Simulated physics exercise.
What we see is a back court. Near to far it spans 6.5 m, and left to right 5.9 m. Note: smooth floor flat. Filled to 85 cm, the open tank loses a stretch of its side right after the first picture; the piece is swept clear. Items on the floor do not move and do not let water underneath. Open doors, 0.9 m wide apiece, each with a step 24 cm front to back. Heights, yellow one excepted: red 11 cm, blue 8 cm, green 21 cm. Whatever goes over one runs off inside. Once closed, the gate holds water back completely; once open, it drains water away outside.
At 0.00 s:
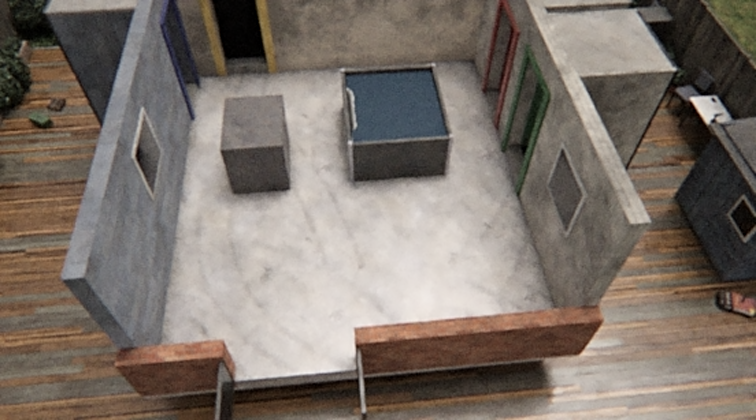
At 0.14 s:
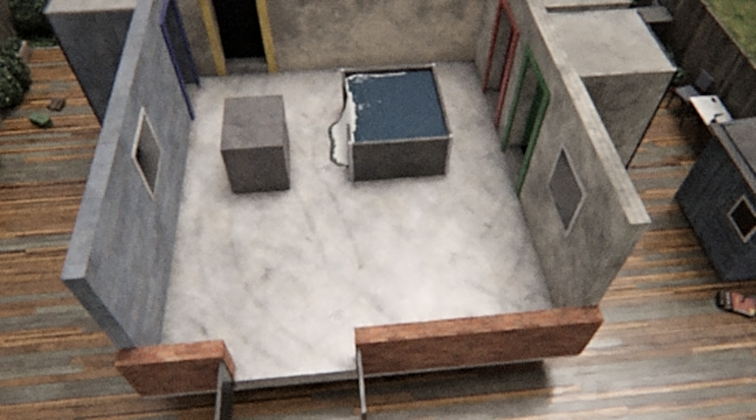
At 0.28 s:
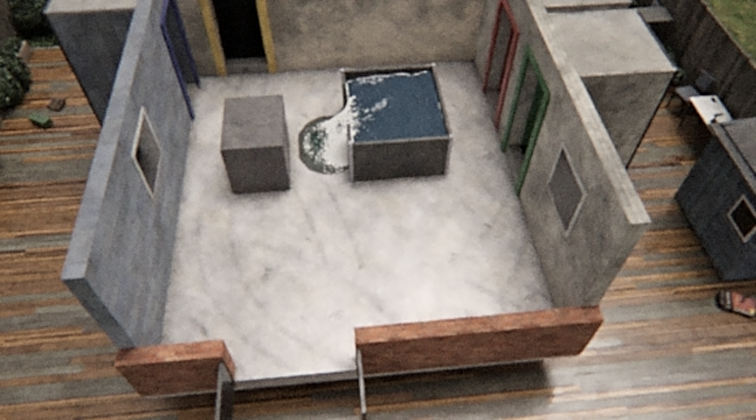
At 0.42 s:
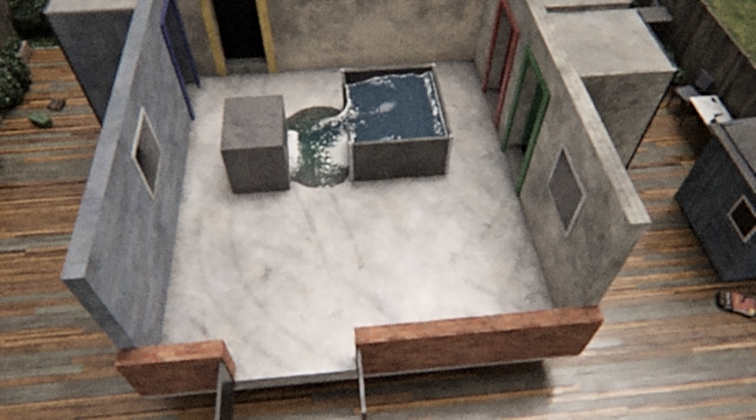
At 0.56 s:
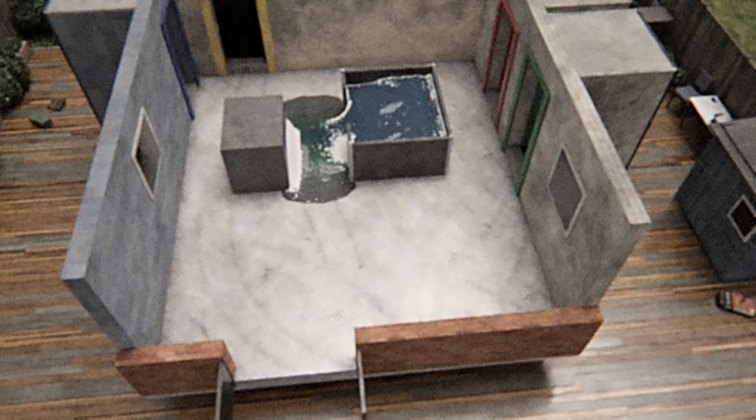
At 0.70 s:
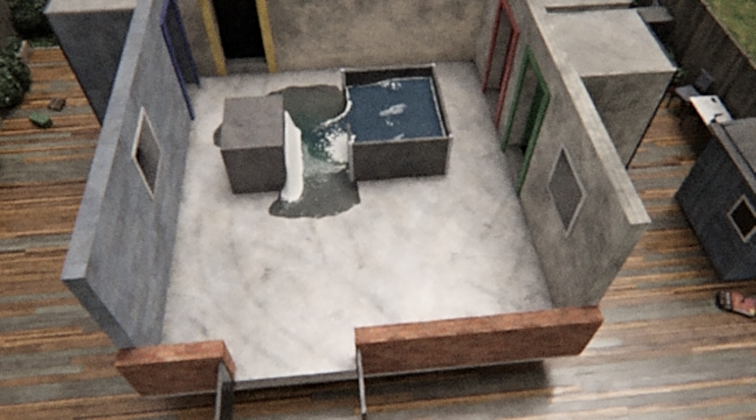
Water poured out of the left side of an open tank in a walled court, spread across the pale floor to a gray block, then crept around it toward the back and front.
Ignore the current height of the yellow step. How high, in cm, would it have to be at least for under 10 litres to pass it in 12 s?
At least about 23 cm.
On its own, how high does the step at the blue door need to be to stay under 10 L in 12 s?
The blue door needs around 27 cm.
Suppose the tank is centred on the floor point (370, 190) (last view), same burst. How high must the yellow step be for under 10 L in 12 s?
Then about 11.0 centimetres at the least.
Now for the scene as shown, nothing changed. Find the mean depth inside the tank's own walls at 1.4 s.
The average depth is some 50 cm.
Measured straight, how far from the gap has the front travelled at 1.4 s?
Front distance: Approx. 3.8 m.
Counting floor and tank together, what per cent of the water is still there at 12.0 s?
Roughly 68 per cent of the water.
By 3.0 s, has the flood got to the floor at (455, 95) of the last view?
At that moment it's not yet touched.
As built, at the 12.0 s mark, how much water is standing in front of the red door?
Roughly 5.5 cm deep.
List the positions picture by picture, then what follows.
In the first frame, the open tank at (394, 106) is whole and still, 85 cm deep; the yellow door at (239, 32) is dry.
In the second frame, the front is at (334, 159), 0.3 m from the gap at (349, 132); 0.2 m2 of floor is wet, 85 cm left at the back.
In the third frame, the gap is at (349, 132), the front 0.8 m out at (305, 159); the back of the open tank holds 83 cm.
In the fourth frame, the front is at a hidden place, 1.4 m from the gap at (349, 132); 1.9 m2 of floor is wet, 75 cm left at the back.
In the fifth frame, the front is at a hidden place, 1.9 m from the gap at (349, 133); 3.1 m2 of floor is wet, 73 cm left at the back.
In the sixth frame, the gap is at (349, 132), the front 2.5 m out at a hidden place; the back of the open tank holds 71 cm; the yellow door at (239, 32), 3.0 m from the gap, is still 0.9 m from the nearest water.
After 1.4 s water covers 30 % of the floor, deepest (55 cm) near (295, 150); 9 cm at the yellow door, 0 litres in over its 21 cm step.
After 3.0 s water covers 65 % of the floor, deepest (32 cm) near (295, 150); 21 cm at the yellow door, 15 litres in over its 21 cm step.
After 12.0 s water covers 95 % of the floor, deepest (8 cm) near (517, 210); 6 cm at the yellow door, 17 litres in over its 21 cm step.
At the yellow door as built, the water arrived by 1.1 s and peaked near 25 cm at 2.0 s.
Run again over the same 12 s with other heights there, 19 litres in over 20.5 cm, 0 litres over 28 cm. The limit of 10 litres is kept from about 23 cm up.
